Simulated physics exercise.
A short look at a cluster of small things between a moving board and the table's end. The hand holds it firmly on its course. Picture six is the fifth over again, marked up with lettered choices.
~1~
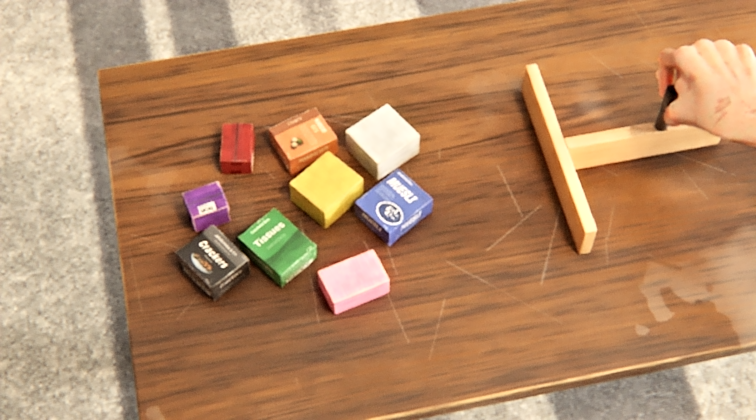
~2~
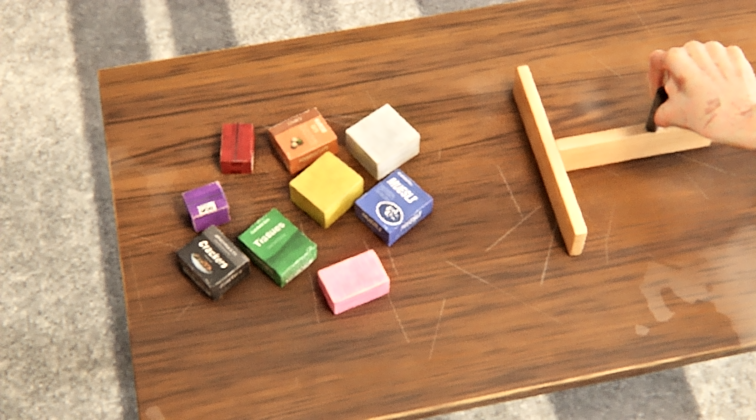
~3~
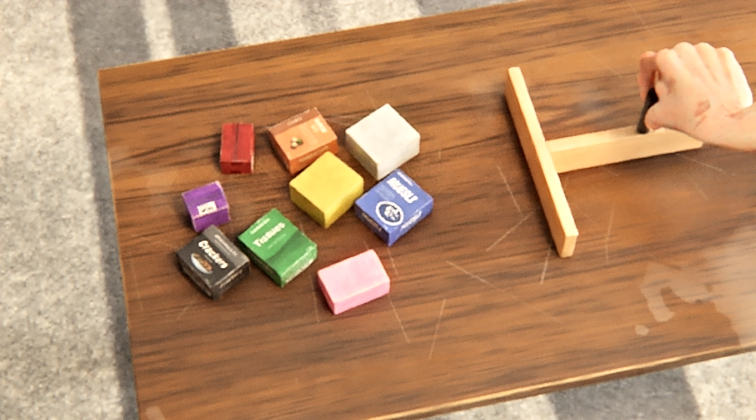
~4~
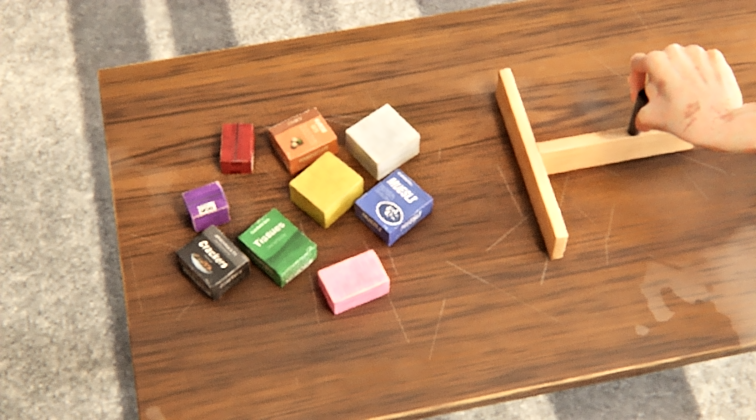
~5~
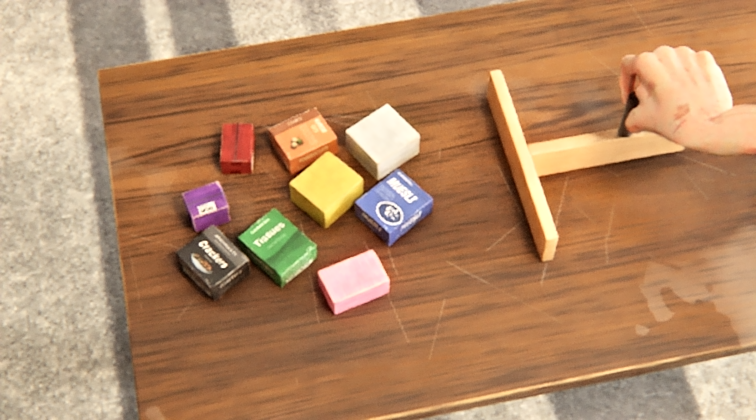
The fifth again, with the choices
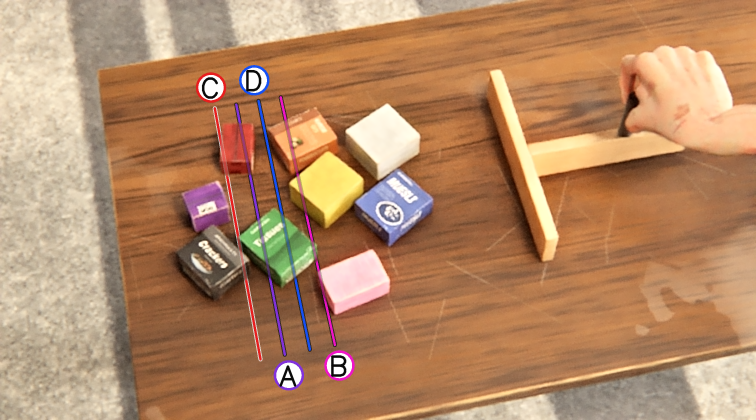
A hand slides a T-shaped wooden board slowly left toward a cluster of colorful small boxes.
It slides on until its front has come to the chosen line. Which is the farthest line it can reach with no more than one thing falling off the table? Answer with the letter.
It should halt at A.
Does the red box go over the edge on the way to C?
Yes.
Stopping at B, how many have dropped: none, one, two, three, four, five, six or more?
The count is none.
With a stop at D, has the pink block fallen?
No.
On the marked copy, A at (259, 222); B at (306, 213); C at (236, 226); D at (283, 217).
Following A. Soon after the start, board (430, 167); white block (375, 142); blue packet (389, 207).
Later, board (334, 184); black packet (183, 278); red box (190, 158).
In the end, board (262, 197); black packet (130, 311); red box (119, 171); none fallen.
As for the rest, B is within the limit but short; C drops two; D is within the limit but short.
